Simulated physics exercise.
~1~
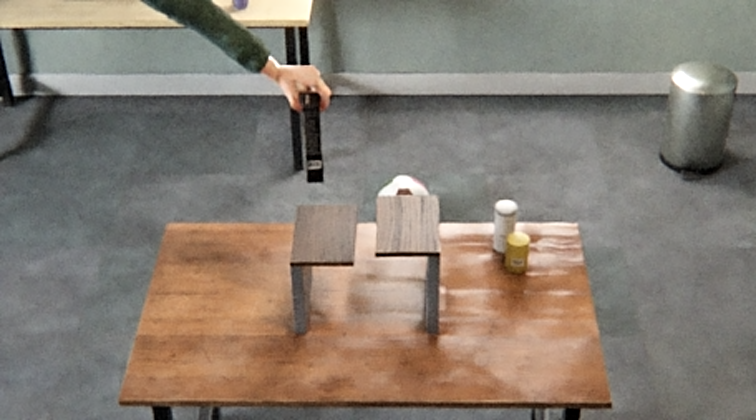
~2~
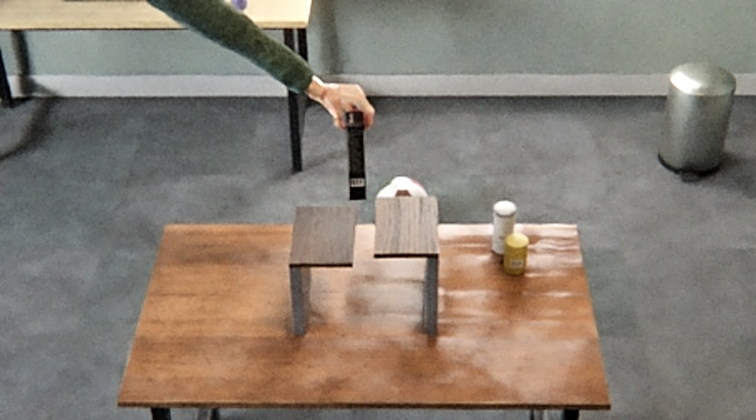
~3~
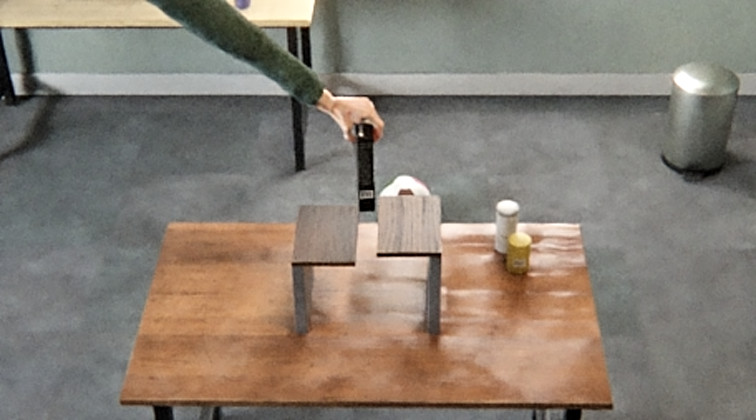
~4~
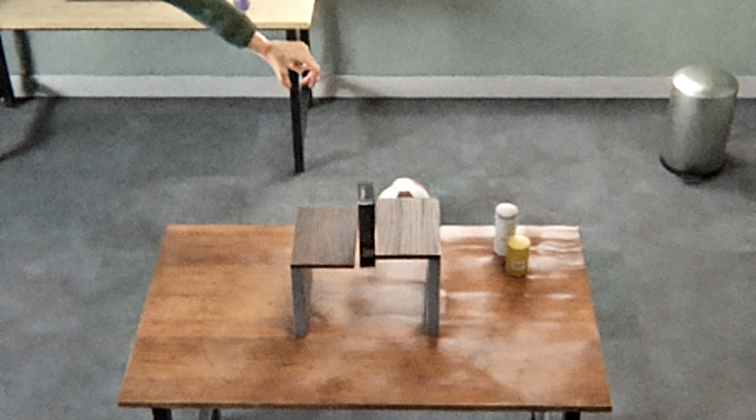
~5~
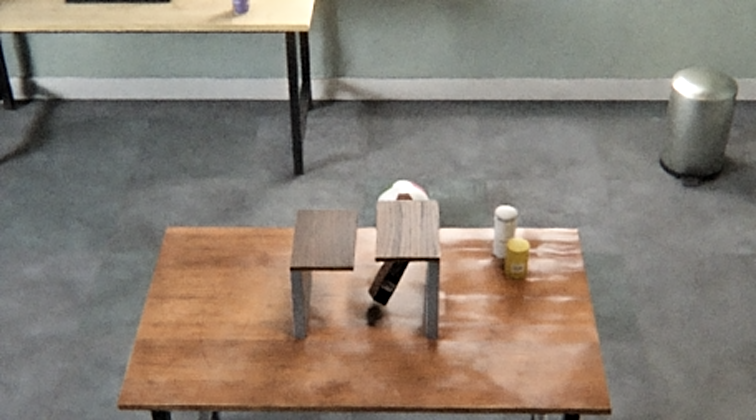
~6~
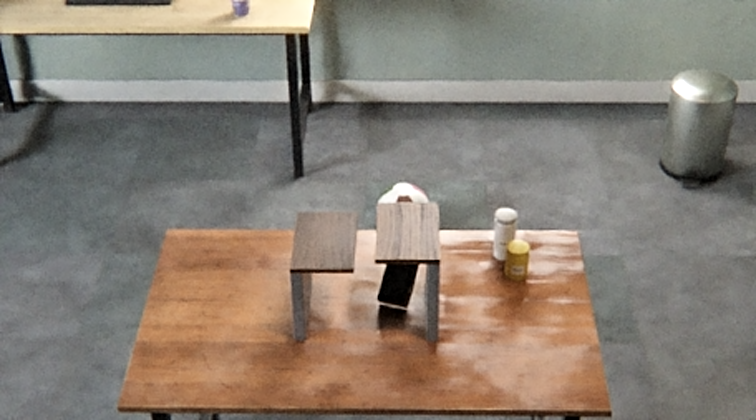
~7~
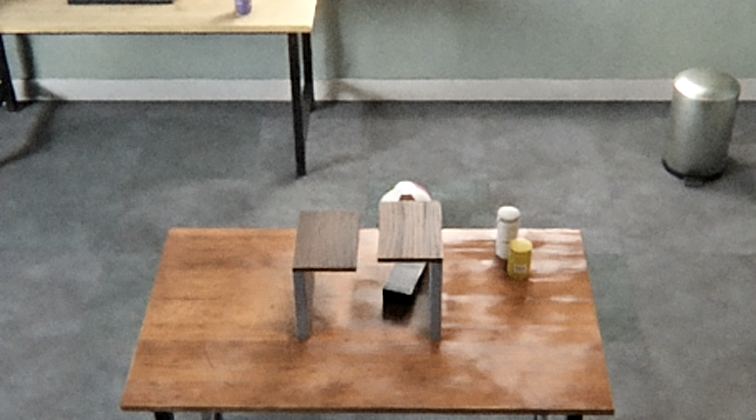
On a wooden table, a hand releasing an upright black packet between two supports, the packet dropping through and tipping onto its side.
